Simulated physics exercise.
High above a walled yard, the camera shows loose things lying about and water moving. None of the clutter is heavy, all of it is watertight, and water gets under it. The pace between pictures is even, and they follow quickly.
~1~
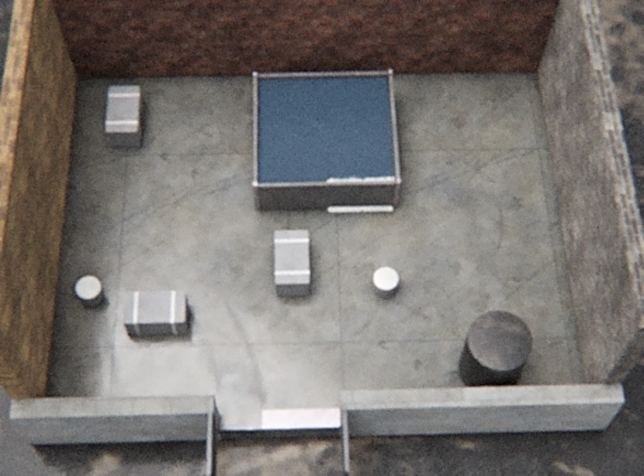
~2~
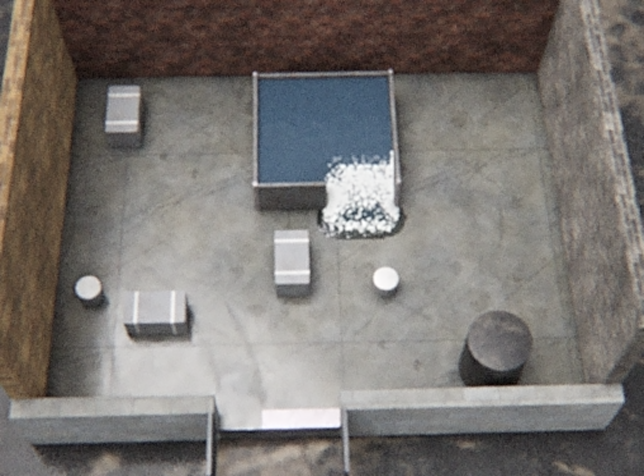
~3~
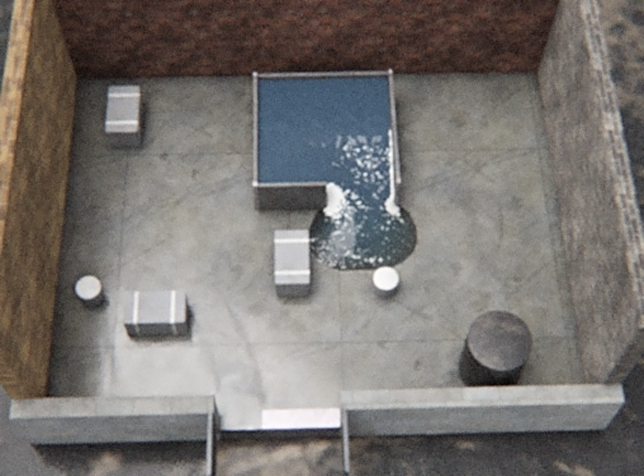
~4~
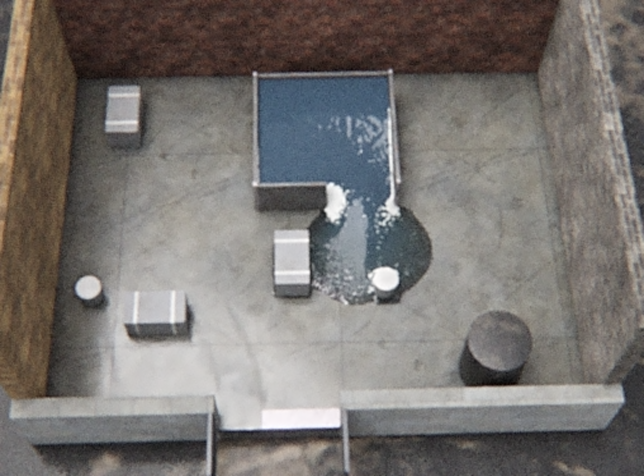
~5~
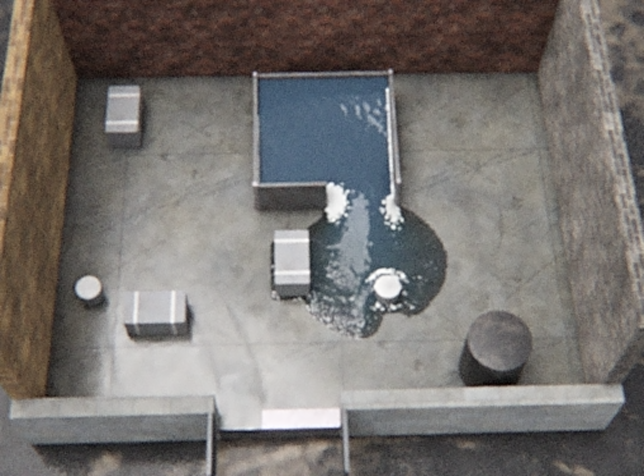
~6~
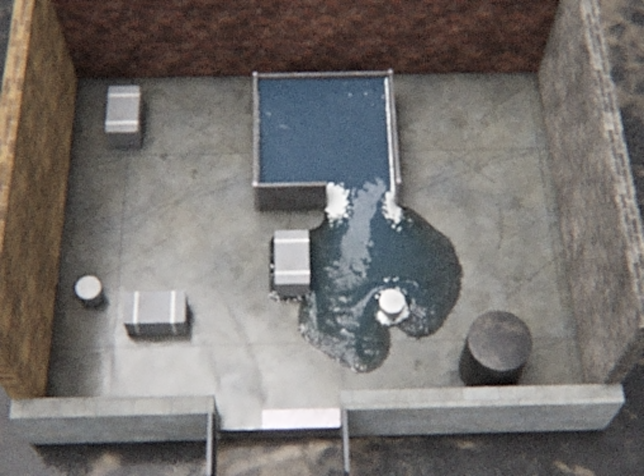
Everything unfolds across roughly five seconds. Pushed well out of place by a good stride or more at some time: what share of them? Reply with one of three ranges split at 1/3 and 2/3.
Under 1/3.
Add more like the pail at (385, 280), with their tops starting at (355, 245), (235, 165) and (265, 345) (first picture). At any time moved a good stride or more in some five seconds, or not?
One by one: Knocked well away; hardly budges; hardly budges.
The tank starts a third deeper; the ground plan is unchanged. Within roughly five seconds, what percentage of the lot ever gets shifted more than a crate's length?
20 per cent.
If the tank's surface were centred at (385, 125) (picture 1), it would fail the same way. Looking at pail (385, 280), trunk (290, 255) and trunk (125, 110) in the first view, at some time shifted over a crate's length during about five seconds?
Object by object, in turn: Travelled a good distance, lingered near its place, lingered near its place.
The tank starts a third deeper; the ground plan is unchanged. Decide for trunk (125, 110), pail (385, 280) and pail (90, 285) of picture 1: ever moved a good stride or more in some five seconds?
As asked: Fell short, went the distance, fell short.
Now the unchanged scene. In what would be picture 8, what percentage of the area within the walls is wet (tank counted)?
About 25 in a hundred.
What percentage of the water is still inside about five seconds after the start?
Close to 82 per cent.
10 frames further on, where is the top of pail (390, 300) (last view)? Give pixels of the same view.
I'd put it at about (424, 366).
A moment on, 1 of 5 are well off their spots; 0 afloat.
Next, 1 of 5 are well off their spots; 1 afloat.
Later, 0 of 5 are well off their spots; 0 afloat.
In the end, 1 of 5 are well off their spots, and 1 have been at some point; 1 afloat.
